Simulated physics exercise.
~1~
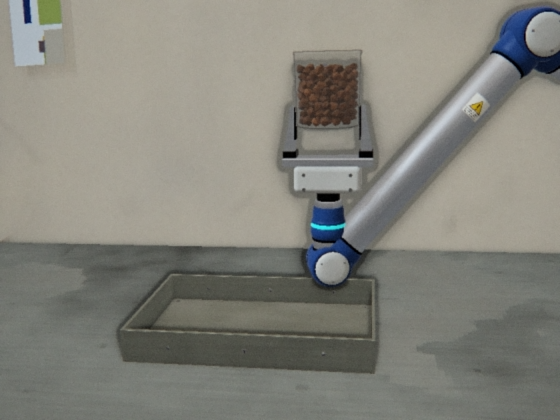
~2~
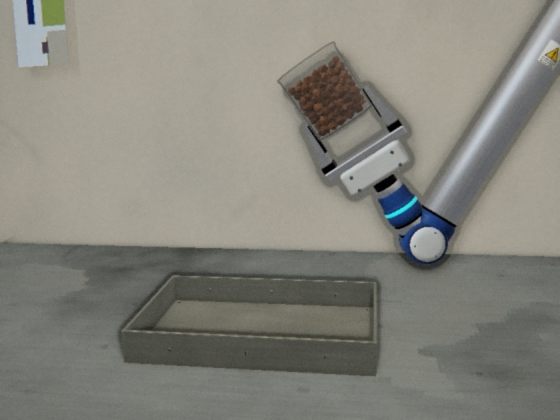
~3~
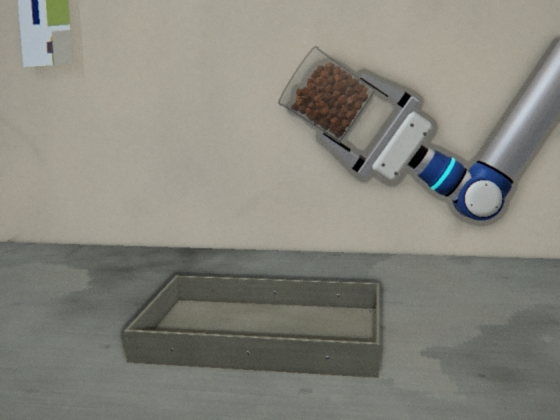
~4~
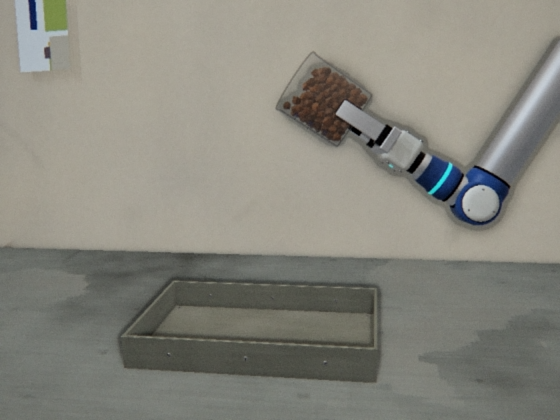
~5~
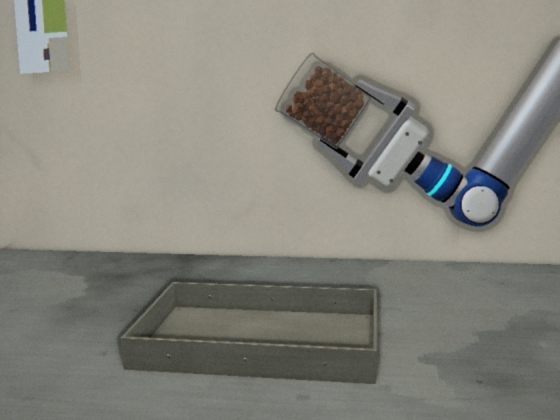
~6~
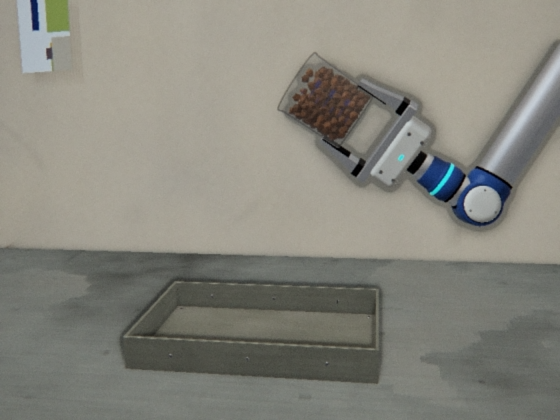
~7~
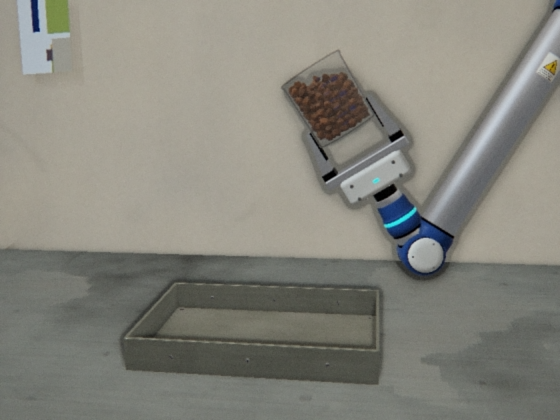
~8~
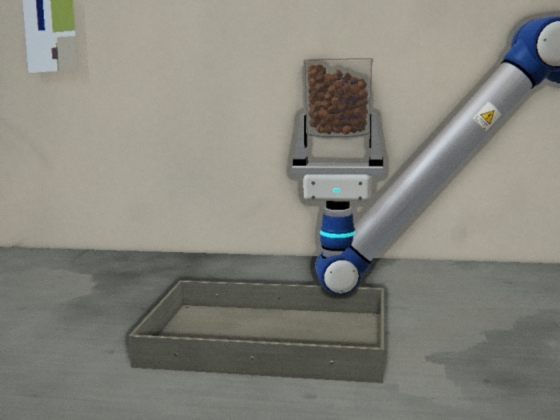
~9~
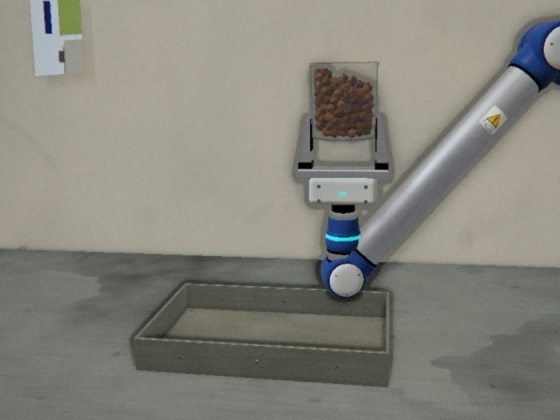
Above a grey tabletop tray, a robot arm tilts a clear cup of brown pellets leftward, rolls it, then stands it upright, still full.
